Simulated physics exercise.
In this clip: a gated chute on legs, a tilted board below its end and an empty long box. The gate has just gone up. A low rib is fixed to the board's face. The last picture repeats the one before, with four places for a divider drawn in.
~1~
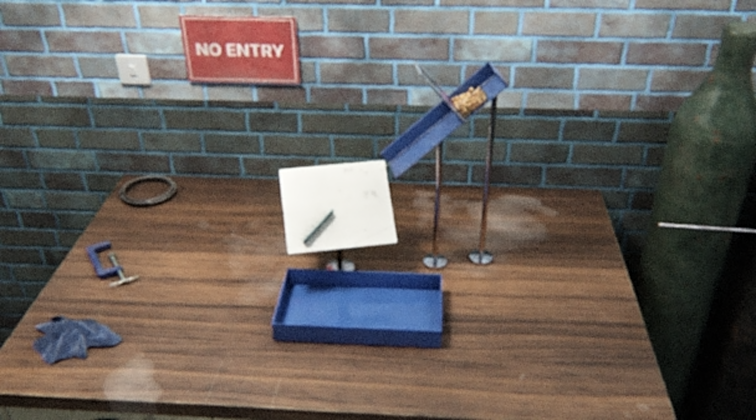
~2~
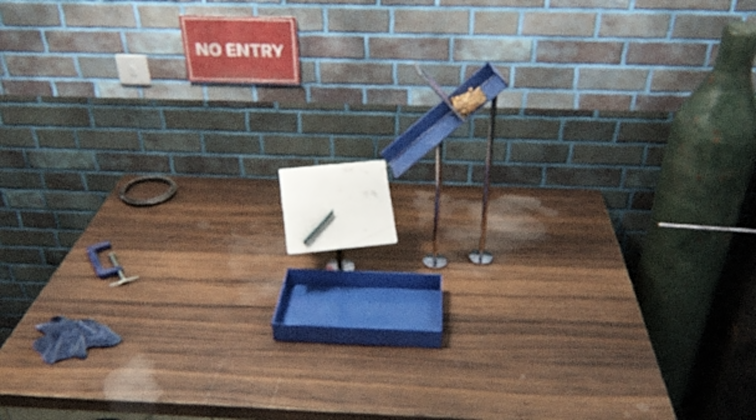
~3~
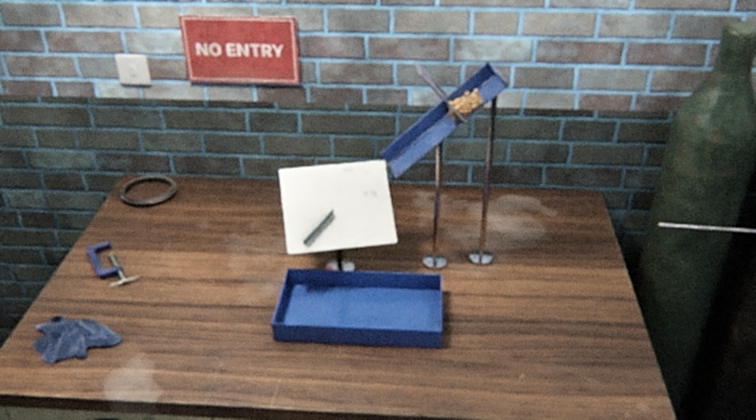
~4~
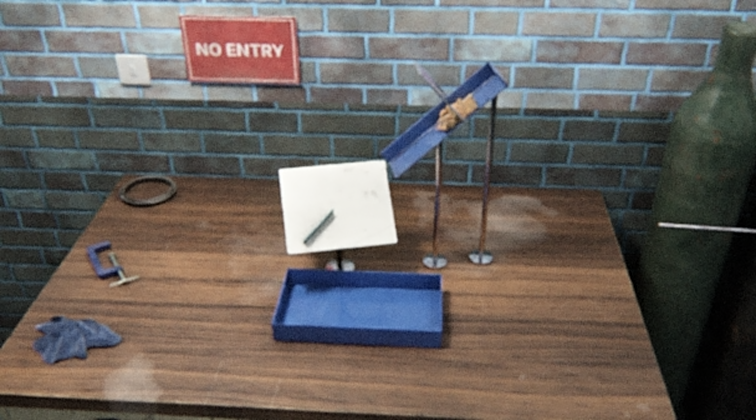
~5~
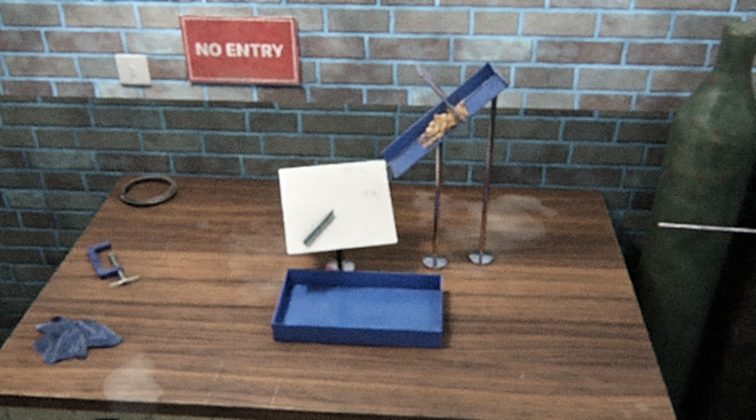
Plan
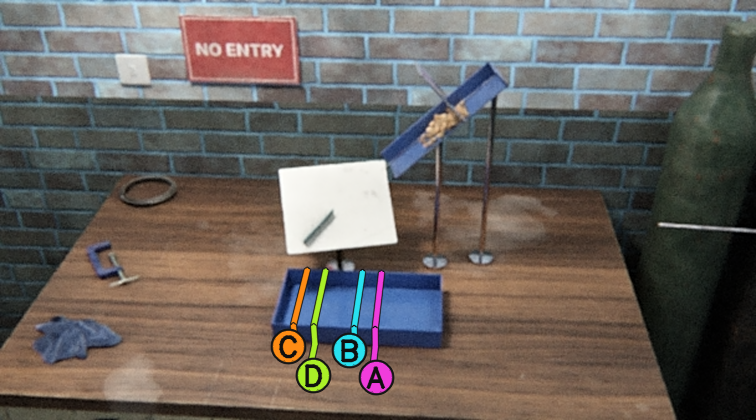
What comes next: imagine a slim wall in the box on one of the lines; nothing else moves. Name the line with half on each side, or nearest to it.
D beats the others.
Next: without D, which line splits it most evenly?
Line C.
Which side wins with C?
The right side.
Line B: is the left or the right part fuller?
More lands on the left.
On the marked copy, line A crosses the front rim at (375, 328); line B crosses the front rim at (354, 327); line C crosses the front rim at (293, 324); line D crosses the front rim at (313, 325).
With A, of what is caught, nearly all on the left of the divider, a stray few on the right.
With B, of what is caught, nearly all on the left of the divider, a small part on the right.
With C, of what is caught, about a quarter on the left of the divider, most on the right.
With D, of what is caught, about half on the left of the divider, about half on the right.
